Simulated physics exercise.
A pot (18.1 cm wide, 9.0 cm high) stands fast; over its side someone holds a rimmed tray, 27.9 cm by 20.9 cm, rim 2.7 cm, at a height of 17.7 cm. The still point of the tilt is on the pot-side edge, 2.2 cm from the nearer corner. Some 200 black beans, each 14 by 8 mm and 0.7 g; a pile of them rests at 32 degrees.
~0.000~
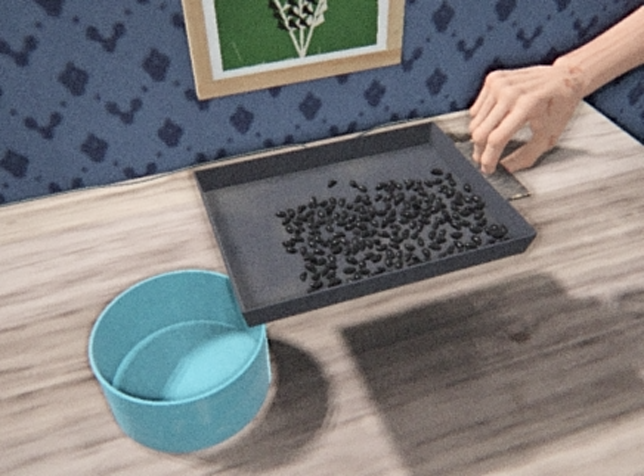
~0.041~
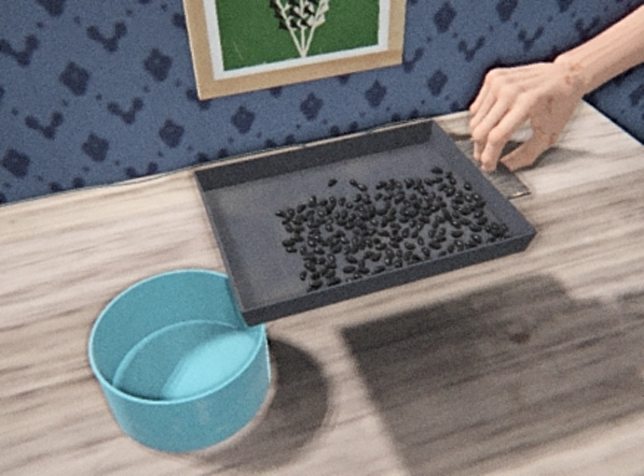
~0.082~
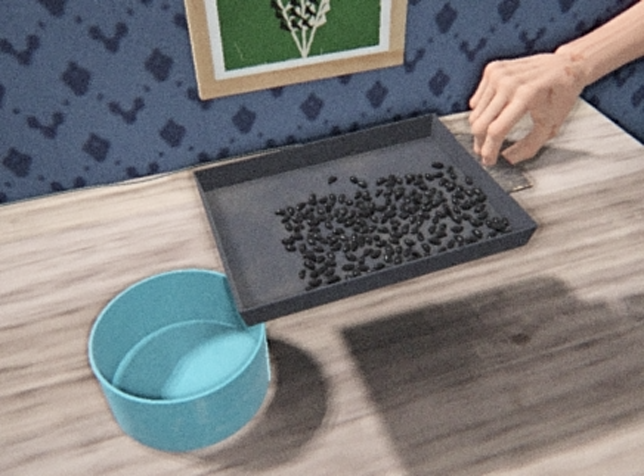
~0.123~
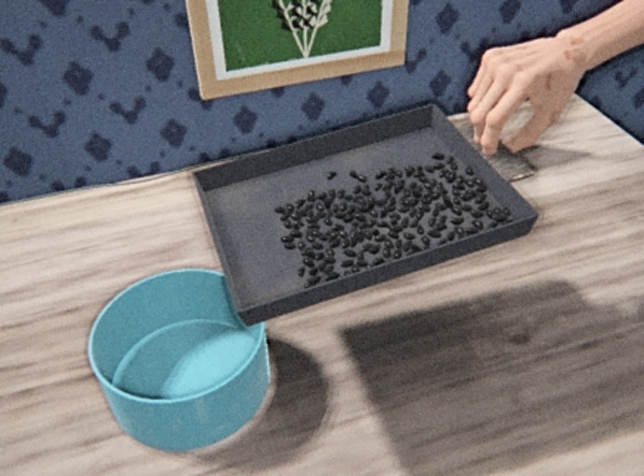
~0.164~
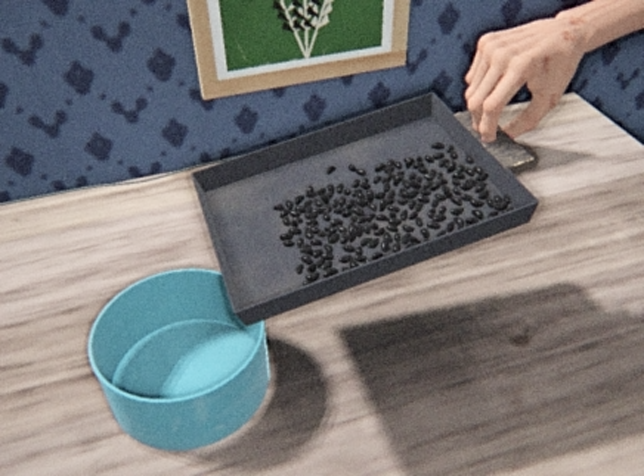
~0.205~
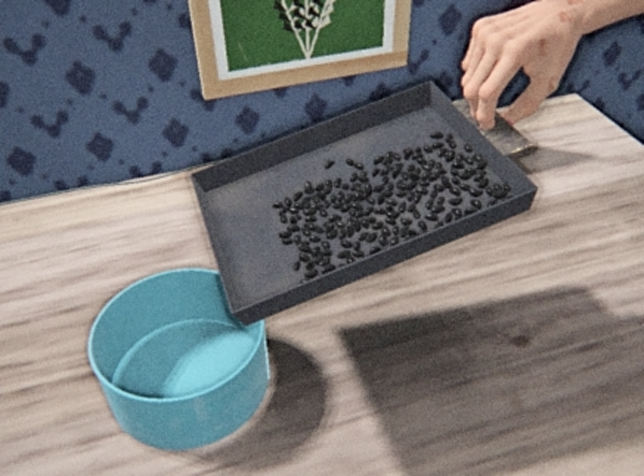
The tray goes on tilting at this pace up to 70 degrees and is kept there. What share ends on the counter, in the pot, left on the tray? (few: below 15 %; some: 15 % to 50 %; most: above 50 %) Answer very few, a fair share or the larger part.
On the counter: Very few; in the pot: A fair share; left on the tray: The larger part.
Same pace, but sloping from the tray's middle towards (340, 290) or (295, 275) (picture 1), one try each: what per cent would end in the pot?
Some 0 and 5 per cent.
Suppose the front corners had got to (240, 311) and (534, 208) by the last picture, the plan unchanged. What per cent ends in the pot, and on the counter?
Pot 5, counter 65.
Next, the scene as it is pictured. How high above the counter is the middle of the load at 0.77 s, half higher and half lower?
Some 20 cm.
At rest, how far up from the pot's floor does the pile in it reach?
Some 1.0 cm.
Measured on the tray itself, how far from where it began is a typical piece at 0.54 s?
Some 5 cm.
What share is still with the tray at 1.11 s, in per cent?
About 65 per cent.
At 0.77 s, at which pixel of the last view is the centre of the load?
Around (221, 246).
After 0.54 s, tilt 40 degrees; the tray holds 100 %, the pot 0 %.
After 0.77 s, tilt 59 degrees; the tray holds 100 %, the pot 0 %.
Then, at 1.11 s, tilt 70 degrees; the tray holds 65 %, the pot 25 %.
By 2.3 s all is still; counter 5 %, pot 30 %, tray 65 %.
